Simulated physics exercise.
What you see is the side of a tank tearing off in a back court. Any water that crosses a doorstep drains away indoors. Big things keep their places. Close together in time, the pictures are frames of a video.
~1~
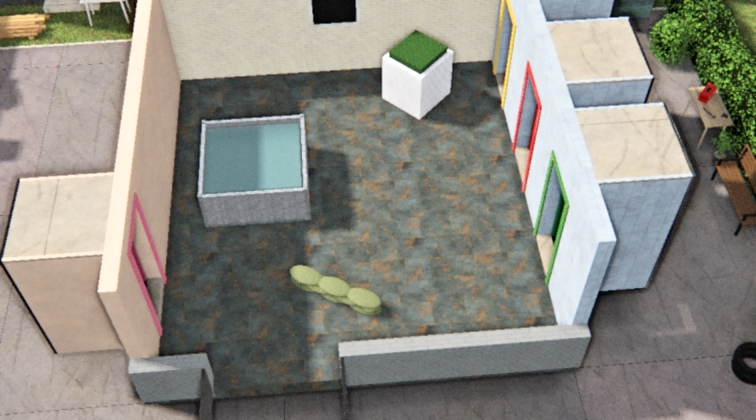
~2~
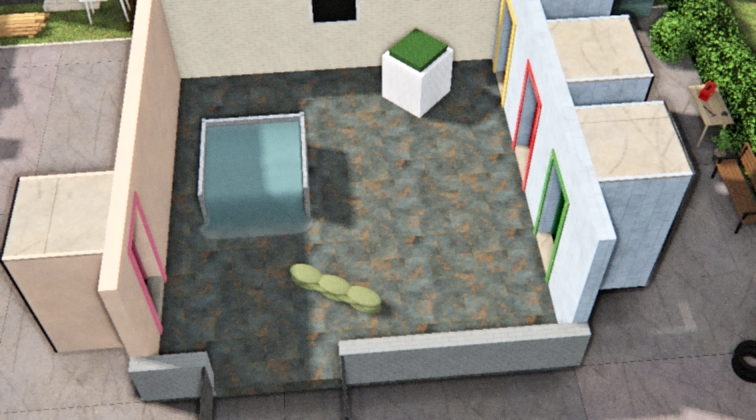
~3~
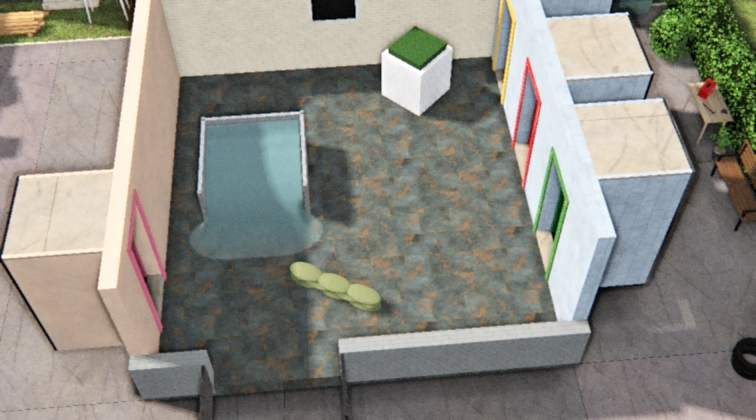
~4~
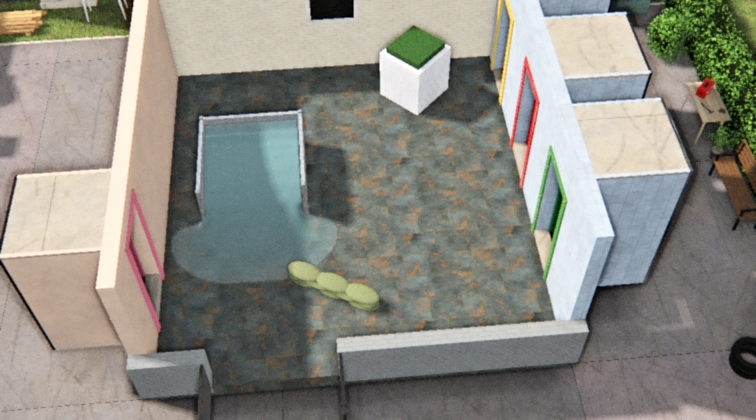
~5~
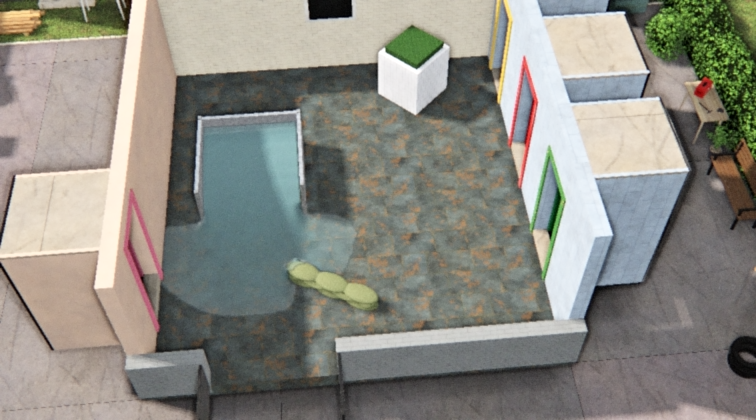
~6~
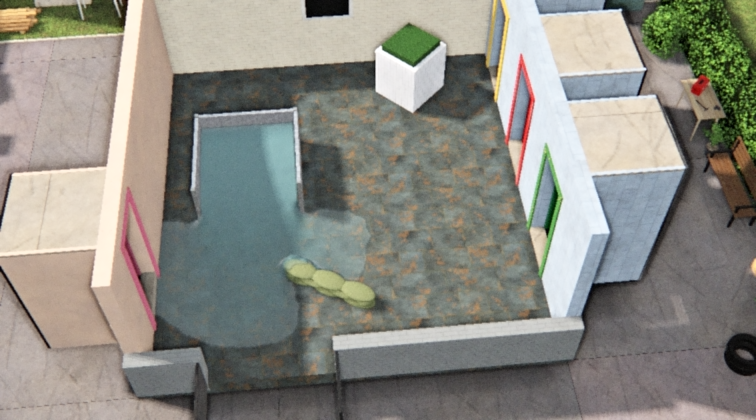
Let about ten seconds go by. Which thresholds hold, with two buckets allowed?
The pink door stays inside what's allowed there. The green door stays inside what's allowed there. The red door stays inside what's allowed there. The yellow door stays inside what's allowed there.
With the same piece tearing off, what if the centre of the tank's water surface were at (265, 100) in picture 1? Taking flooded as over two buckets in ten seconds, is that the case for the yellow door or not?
As I see it, the yellow door stays within the limit.
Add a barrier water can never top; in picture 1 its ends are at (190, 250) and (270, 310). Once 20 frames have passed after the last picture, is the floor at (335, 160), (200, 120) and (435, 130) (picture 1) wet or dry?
In order: Untouched, soaked, untouched.
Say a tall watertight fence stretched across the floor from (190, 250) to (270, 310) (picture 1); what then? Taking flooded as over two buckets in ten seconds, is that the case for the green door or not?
In the end the green door rises above the limit.
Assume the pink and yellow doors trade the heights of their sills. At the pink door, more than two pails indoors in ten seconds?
My reading: The pink one floods.
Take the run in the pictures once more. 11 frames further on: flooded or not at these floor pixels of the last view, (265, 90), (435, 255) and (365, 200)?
Result, as listed: Not wetted / wetted / not wetted.
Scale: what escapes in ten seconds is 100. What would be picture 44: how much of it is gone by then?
Close to 90 out of every hundred.
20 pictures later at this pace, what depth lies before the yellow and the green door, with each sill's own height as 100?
Approx. 0 % followed by 110 %.
A moment on, water covers 25 % of the floor; the pink door wet at the sill, nothing in, the green door not reached, the red door not reached, the yellow door not reached.
Next, water covers 35 % of the floor; the pink door wet at the sill, nothing in, the green door not reached, the red door not reached, the yellow door not reached.
Then, water covers 40 % of the floor; the pink door wet at the sill, nothing in, the green door under two buckets in, the red door not reached, the yellow door not reached.
Later, water covers 55 % of the floor; the pink door wet at the sill, nothing in, the green door under two buckets in, the red door wet at the sill, nothing in, the yellow door not reached.
In the end, water covers 80 % of the floor; the pink door wet at the sill, nothing in, the green door under two buckets in, the red door wet at the sill, nothing in, the yellow door wet at the sill, nothing in.
